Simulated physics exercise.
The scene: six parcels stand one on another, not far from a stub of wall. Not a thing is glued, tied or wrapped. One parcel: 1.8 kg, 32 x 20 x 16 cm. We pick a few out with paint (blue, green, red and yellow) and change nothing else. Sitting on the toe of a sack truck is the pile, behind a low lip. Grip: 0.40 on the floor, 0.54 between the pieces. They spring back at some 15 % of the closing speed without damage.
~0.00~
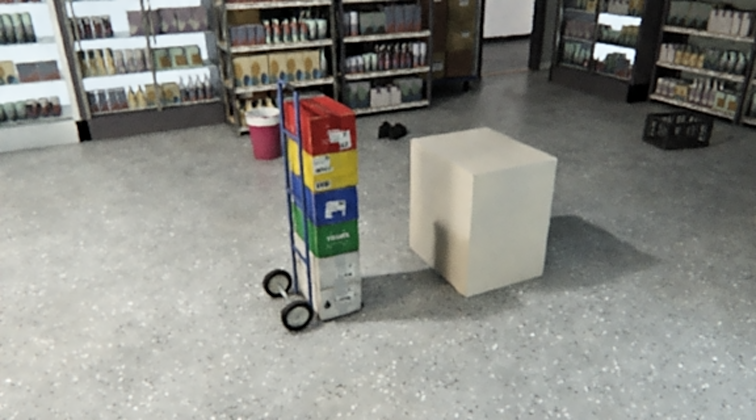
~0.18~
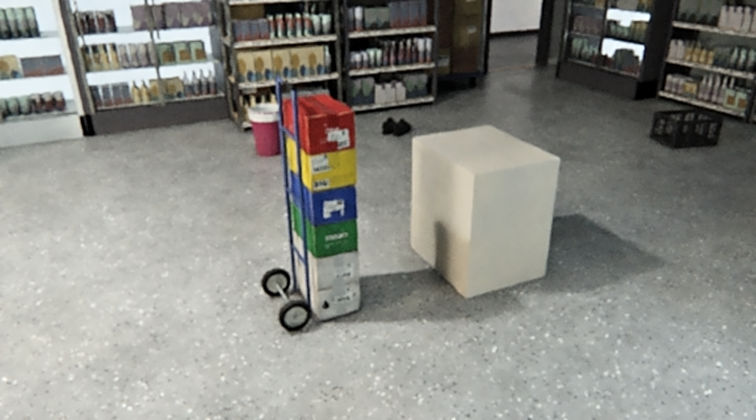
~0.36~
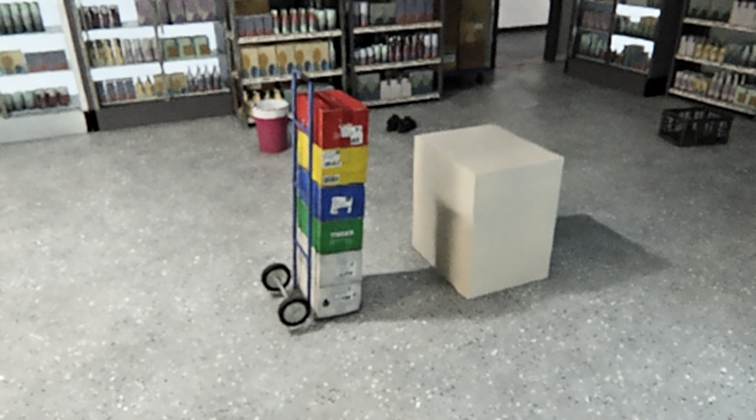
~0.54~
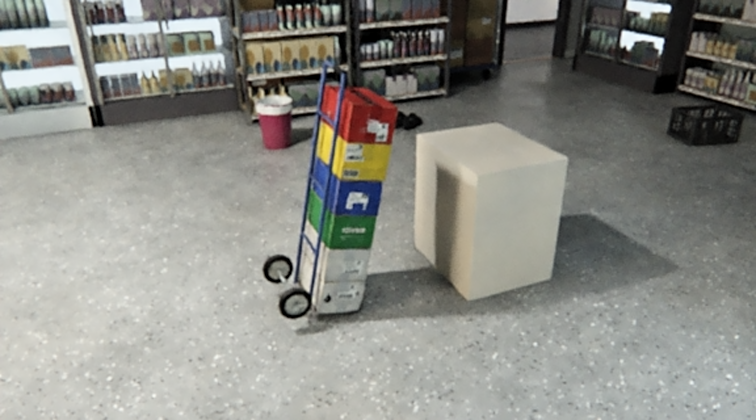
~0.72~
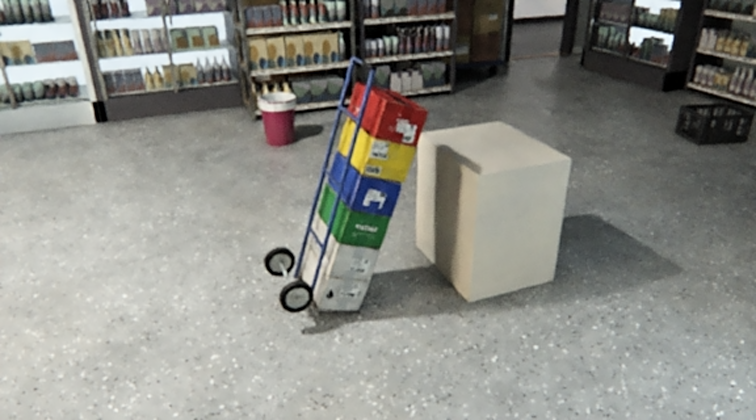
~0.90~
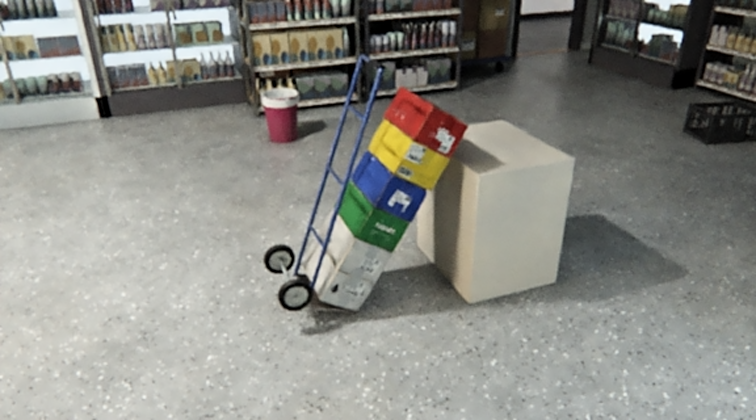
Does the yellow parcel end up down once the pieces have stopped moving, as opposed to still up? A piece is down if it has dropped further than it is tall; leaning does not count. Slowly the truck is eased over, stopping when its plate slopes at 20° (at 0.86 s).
No.
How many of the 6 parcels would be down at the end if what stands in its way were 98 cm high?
Result - 0.
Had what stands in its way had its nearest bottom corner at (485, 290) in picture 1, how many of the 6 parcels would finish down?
2.
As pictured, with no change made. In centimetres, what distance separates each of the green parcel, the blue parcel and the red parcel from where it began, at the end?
The green one ends 30 cm from its start, the blue one 40 cm and the red one 70 cm.
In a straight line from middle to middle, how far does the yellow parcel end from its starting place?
Straight-line shift: Approx. 48 cm.
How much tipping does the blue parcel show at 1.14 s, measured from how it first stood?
I'd estimate close to 40°.
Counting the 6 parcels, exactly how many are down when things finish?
The total is 0.
After 0.96 s, none of the 6 parcels down, 6 disturbed; yellow parcel leaning 38°, 9 cm lower; blue parcel leaning 38°, 55 mm lower.
After 1.14 s, none of the 6 parcels down, 6 disturbed; yellow parcel leaning 39°, 9 cm lower; red parcel on its side.
At rest (1.9 s), none of the 6 parcels down, 6 disturbed; yellow parcel leaning 39°, 10 cm lower; red parcel on its side; blue parcel leaning 39°, 6 cm lower. As the last picture would show them, middles, yellow parcel near (422, 160), red parcel near (462, 130).
